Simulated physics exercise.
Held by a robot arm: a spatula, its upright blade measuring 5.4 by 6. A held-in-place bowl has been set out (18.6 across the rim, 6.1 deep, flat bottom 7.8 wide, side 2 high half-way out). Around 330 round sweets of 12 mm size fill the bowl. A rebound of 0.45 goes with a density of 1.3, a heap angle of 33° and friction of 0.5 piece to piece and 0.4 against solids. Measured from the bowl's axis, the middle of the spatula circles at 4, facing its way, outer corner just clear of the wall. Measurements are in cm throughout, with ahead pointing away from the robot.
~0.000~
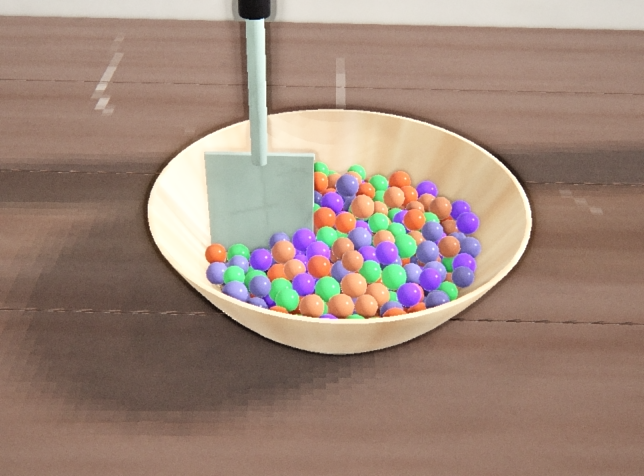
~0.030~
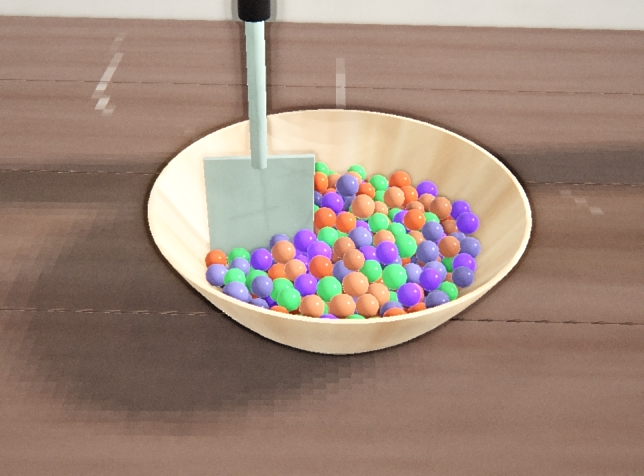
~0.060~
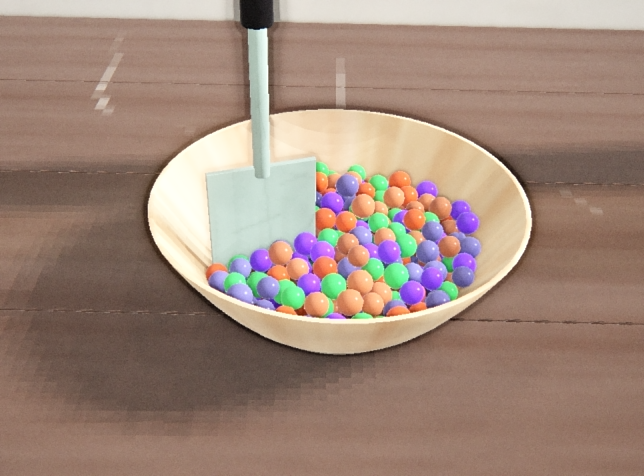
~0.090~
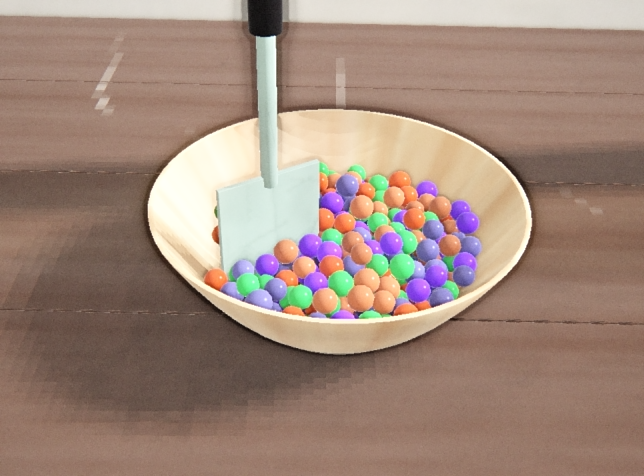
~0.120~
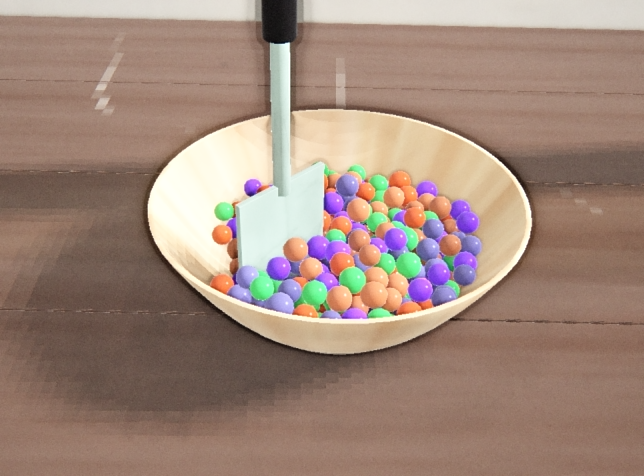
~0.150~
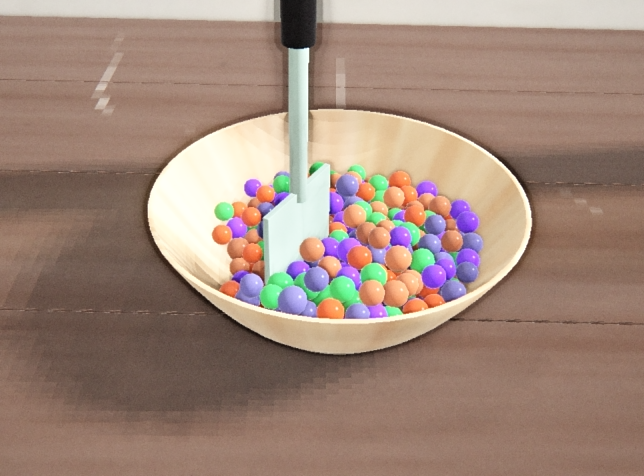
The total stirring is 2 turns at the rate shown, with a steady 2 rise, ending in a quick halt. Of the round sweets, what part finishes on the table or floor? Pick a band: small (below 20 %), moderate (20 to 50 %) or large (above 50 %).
Small, below 20 %.
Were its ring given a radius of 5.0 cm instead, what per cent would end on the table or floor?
Roughly 5 percent, I'd expect.
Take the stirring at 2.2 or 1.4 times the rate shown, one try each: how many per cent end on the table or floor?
I'd expect about 40 per cent, then about 25 per cent.
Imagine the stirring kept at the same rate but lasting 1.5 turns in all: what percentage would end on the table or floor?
Estimate: Near 10 %.
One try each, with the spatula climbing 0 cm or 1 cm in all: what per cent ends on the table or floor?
Close to 30 percent and close to 15 percent.
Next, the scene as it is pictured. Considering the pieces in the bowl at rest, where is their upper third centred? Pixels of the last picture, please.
I'd put it at about (366, 230).
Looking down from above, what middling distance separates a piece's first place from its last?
Some 6 cm.
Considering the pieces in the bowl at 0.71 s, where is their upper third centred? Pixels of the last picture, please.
Roughly at (232, 197).
After 0.71 s, 321° round, highest piece 8 above the table; 300 in the bowl, 24 on the table or floor, 5 in flight or on the tool.
After 1.26 s, 221° round, highest piece 7 above the table; 287 in the bowl, 42 on the table or floor.
After 1.74 s, 0° round, highest piece 6 above the table; 287 in the bowl, 42 on the table or floor.
After 2.44 s, 0° round, highest piece 6 above the table; 287 in the bowl, 42 on the table or floor.
In the end, 287 in the bowl, 42 on the table or floor. That is 13 % on the table or floor.
